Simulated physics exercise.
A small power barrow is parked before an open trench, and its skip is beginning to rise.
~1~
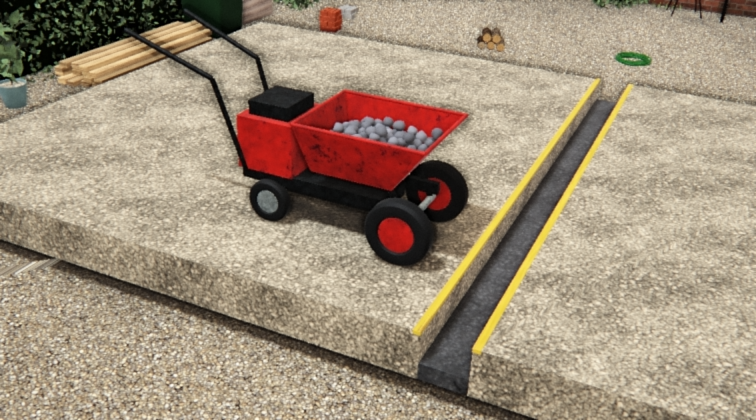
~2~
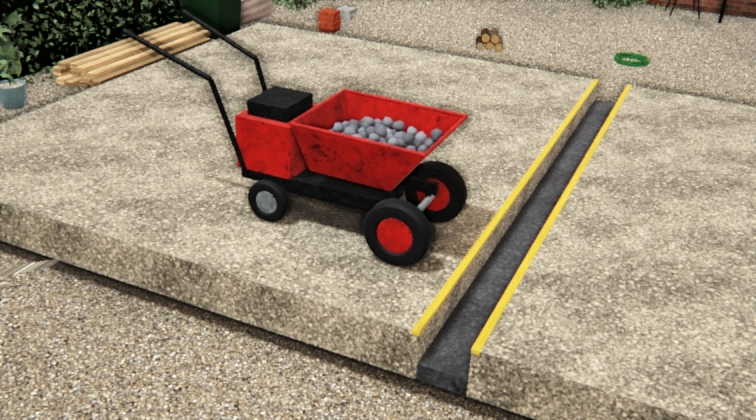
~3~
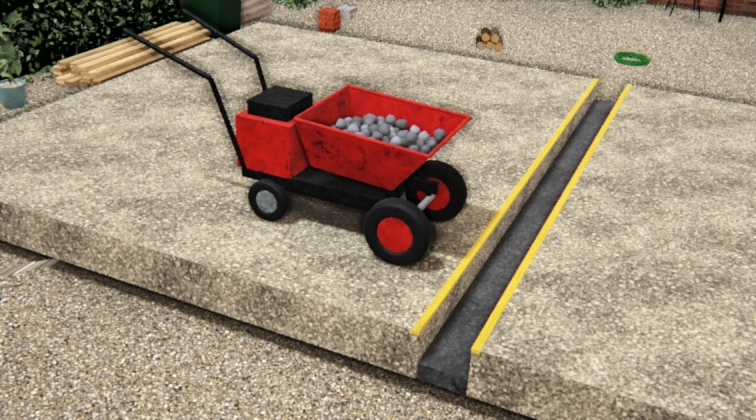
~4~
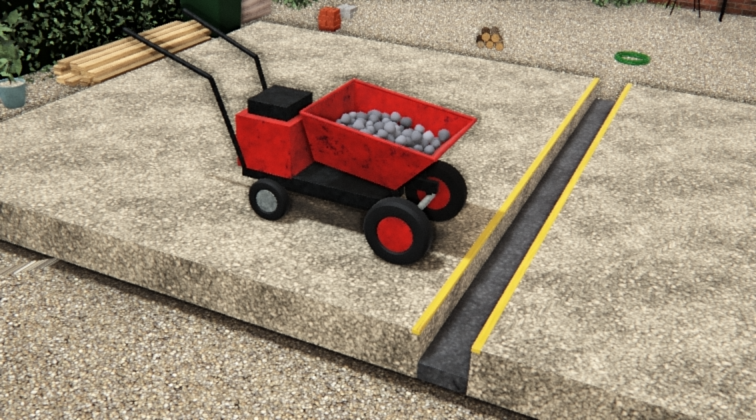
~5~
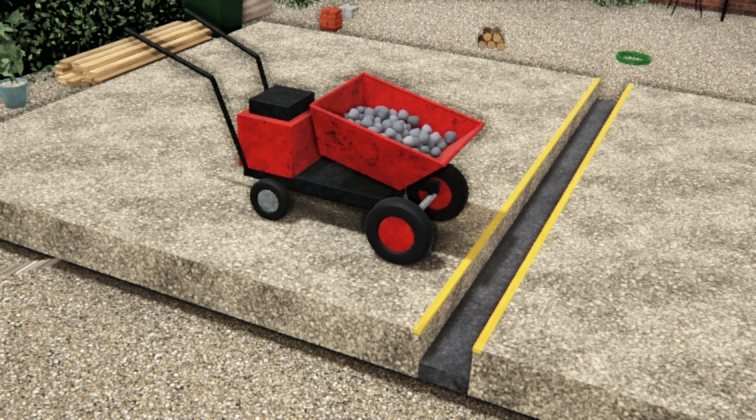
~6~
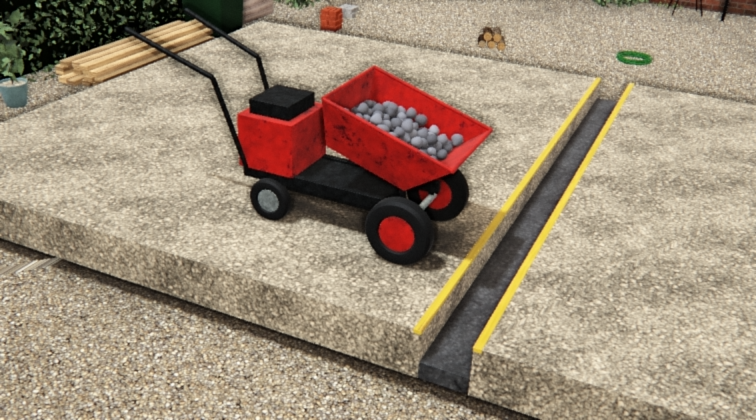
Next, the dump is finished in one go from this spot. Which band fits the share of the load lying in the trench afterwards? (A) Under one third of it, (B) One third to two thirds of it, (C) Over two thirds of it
B, one third to two thirds of it.
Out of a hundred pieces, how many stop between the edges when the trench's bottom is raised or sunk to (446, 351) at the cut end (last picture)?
The share would be around 40 in a hundred.
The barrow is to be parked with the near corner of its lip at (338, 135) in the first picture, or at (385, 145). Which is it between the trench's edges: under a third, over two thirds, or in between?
Place one, under a third; place two, above two thirds.
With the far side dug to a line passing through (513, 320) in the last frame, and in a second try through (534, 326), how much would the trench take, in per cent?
In order, some 80 and some 100 percent.
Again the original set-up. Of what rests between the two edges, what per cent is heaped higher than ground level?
Around 0 in a hundred.
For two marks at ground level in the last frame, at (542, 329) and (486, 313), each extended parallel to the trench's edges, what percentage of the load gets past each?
In order: 10 per cent, then 60 per cent.
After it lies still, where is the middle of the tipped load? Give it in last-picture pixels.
Around (515, 273).
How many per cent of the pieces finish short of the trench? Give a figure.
That share is about 0 percent.
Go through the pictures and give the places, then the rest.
In the first frame, lip of the skip (425, 154), level; top of the load (372, 132), round cobbles; first edge of the trench (439, 300); far edge (496, 316), the trench under half as wide as the skip, and about half as deep as wide.
In the second frame, lip of the skip (425, 155), level; top of the load (371, 132).
In the third frame, lip of the skip (429, 157), tipped barely; top of the load (374, 130).
In the fourth frame, lip of the skip (435, 160), tipped a little; top of the load (370, 132).
In the fifth frame, lip of the skip (444, 165), tipped a little; top of the load (369, 124).
In the sixth frame, lip of the skip (453, 171), tipped clearly; top of the load (377, 120); first edge of the trench (440, 299); far edge (497, 316).
Just after the last frame, skip tipped steeply; every one in the skip.
A moment on, skip tipped right over; the larger part in the skip; about a tenth in or heaped over the trench; about a tenth beyond it; just a few falling.
Further on, skip tipped right over; about a tenth in the skip; roughly a third in or heaped over the trench; roughly half beyond it.
When it is over, skip tipped right over; roughly half in or heaped over the trench; roughly half beyond it.
